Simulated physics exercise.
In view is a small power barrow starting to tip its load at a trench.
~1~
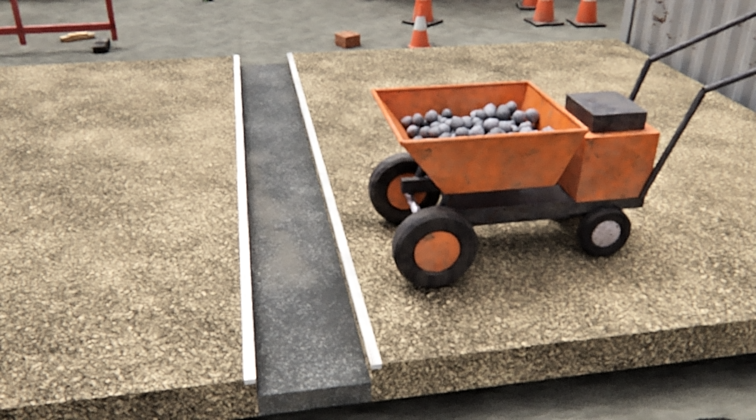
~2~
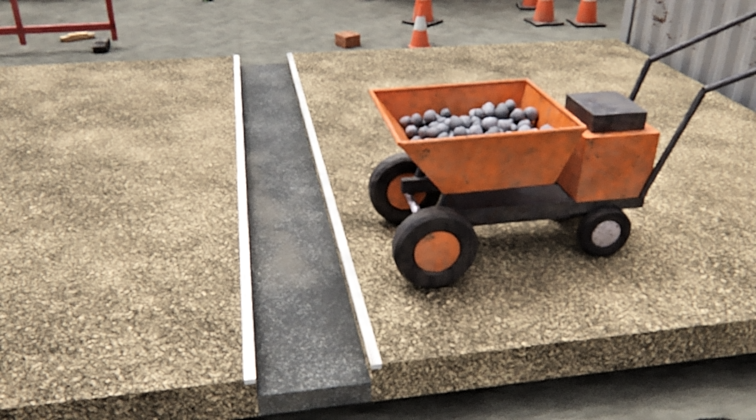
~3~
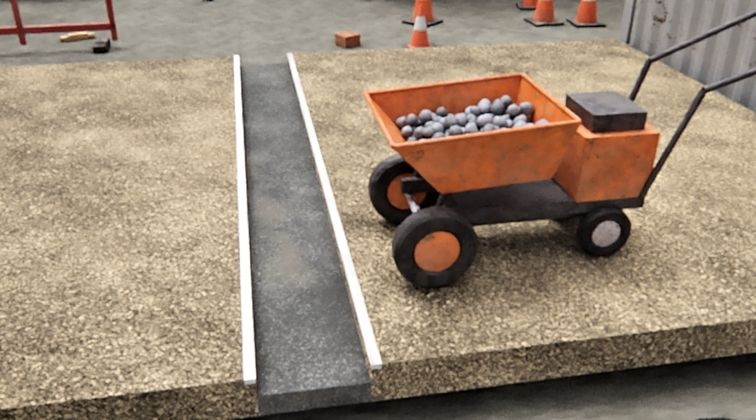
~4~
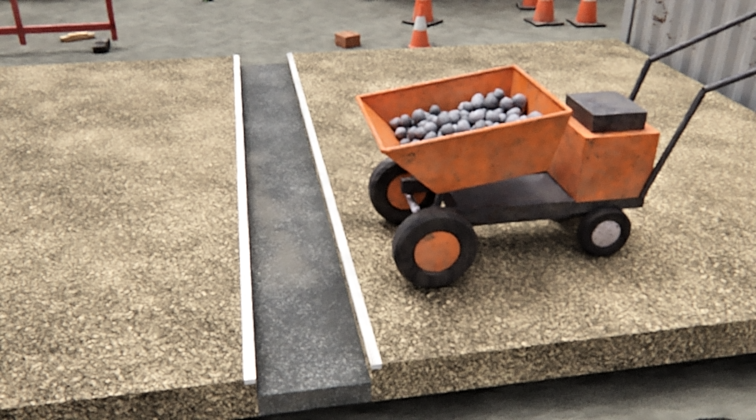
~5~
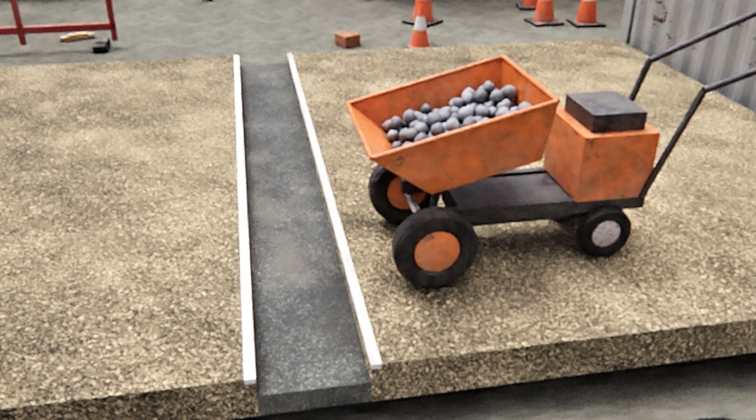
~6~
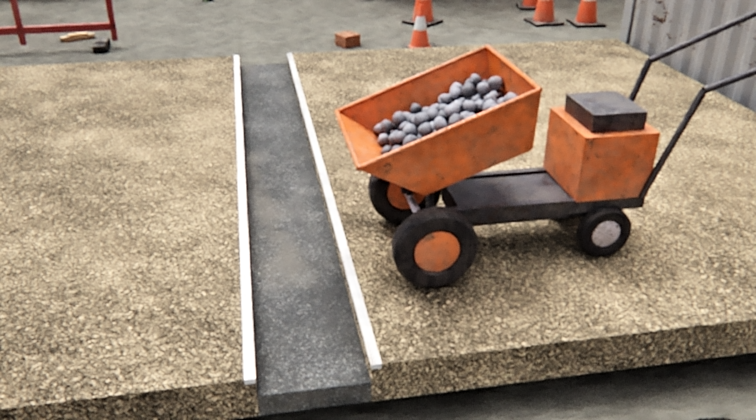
An orange power barrow gradually tilts its skip of grey cobbles leftward beside a shallow trench.
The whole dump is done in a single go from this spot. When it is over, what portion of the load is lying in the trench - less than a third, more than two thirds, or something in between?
Upward of two thirds of the load lands in the trench.
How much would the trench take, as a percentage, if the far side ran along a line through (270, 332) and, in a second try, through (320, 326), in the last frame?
The share would be 60 % first and 0 % second.
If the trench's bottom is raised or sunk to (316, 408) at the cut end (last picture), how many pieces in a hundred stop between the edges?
It lands somewhere near 100 percent.
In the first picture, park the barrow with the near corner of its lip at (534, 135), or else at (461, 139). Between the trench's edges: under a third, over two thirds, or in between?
At spot one the answer is below one third, and at spot two it is more than two thirds.
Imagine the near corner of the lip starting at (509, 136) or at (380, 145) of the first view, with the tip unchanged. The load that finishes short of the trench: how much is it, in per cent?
I'd expect close to 40 per cent and then close to 0 per cent.
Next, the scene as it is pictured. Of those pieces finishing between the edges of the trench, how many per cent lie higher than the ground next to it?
About 35 in a hundred.
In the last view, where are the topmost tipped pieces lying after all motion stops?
The top settles at about (281, 253).
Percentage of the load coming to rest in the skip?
Roughly 10 per cent.
Shortly afterwards, skip tipped steeply; the whole lot in the skip.
Next, skip tipped right over; near two thirds in the skip; near a third in or heaped over the trench; only a few falling.
Some moments later, skip tipped right over; a little in the skip; the bulk in or heaped over the trench; a little beyond it.
In the end, skip tipped right over; a little in the skip; the bulk in or heaped over the trench; a little beyond it.
